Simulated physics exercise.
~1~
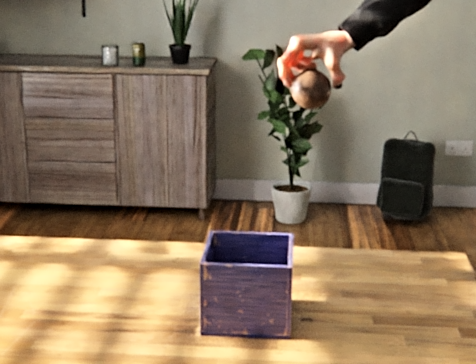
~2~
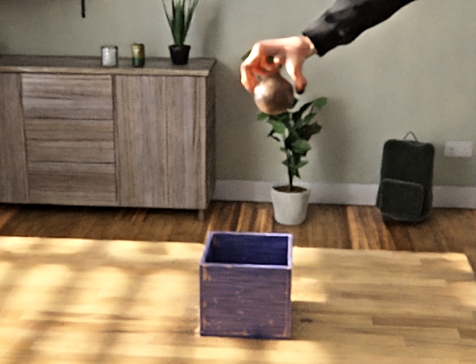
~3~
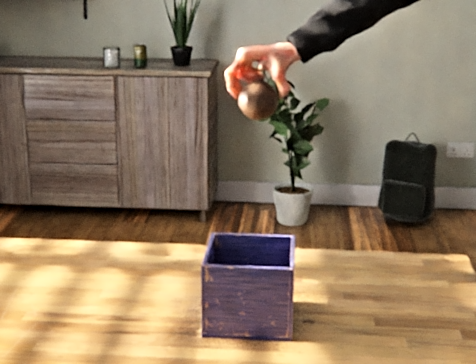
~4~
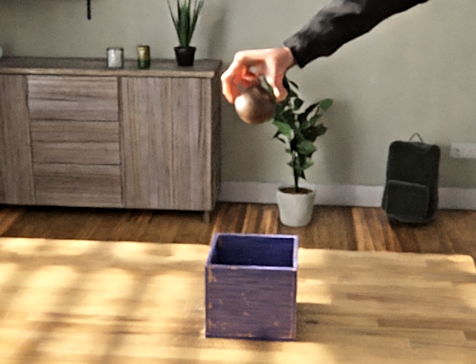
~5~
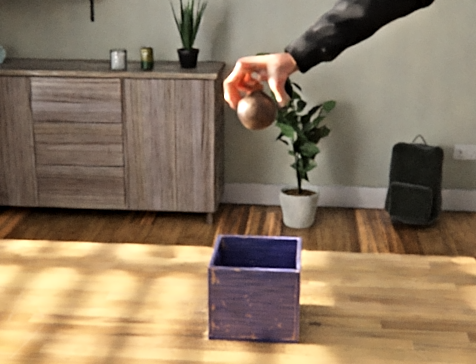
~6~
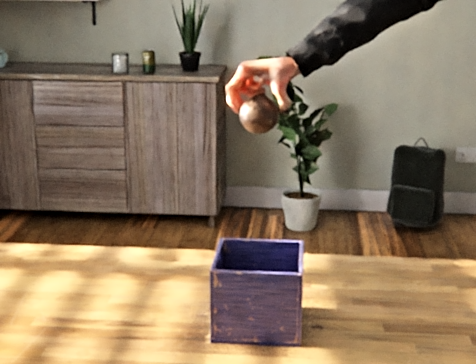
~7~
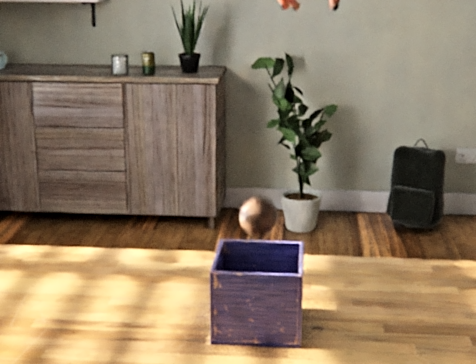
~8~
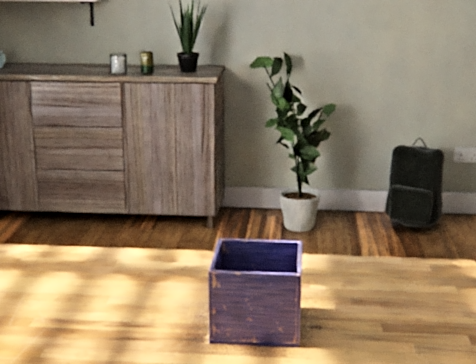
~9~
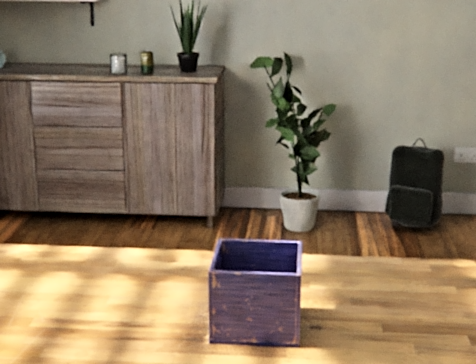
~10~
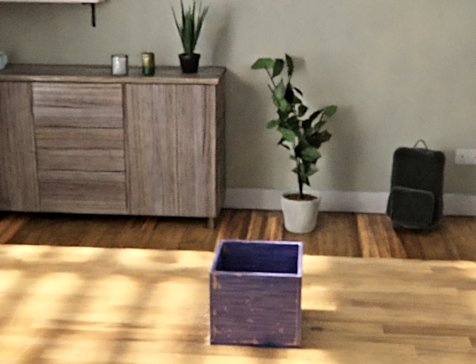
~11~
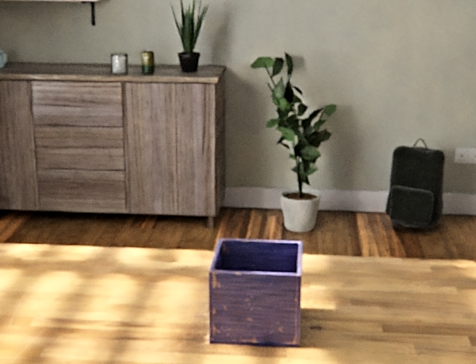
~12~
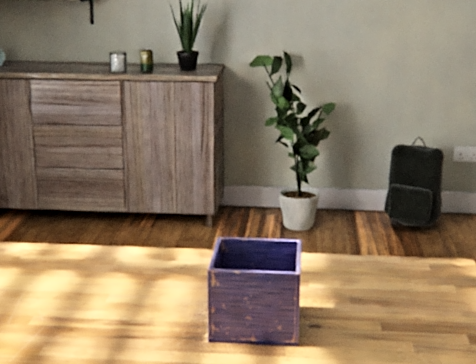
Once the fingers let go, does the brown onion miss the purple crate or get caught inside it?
The brown onion is caught by the crate. It drops in from above and is no longer visible, with nothing left on the surface around it.
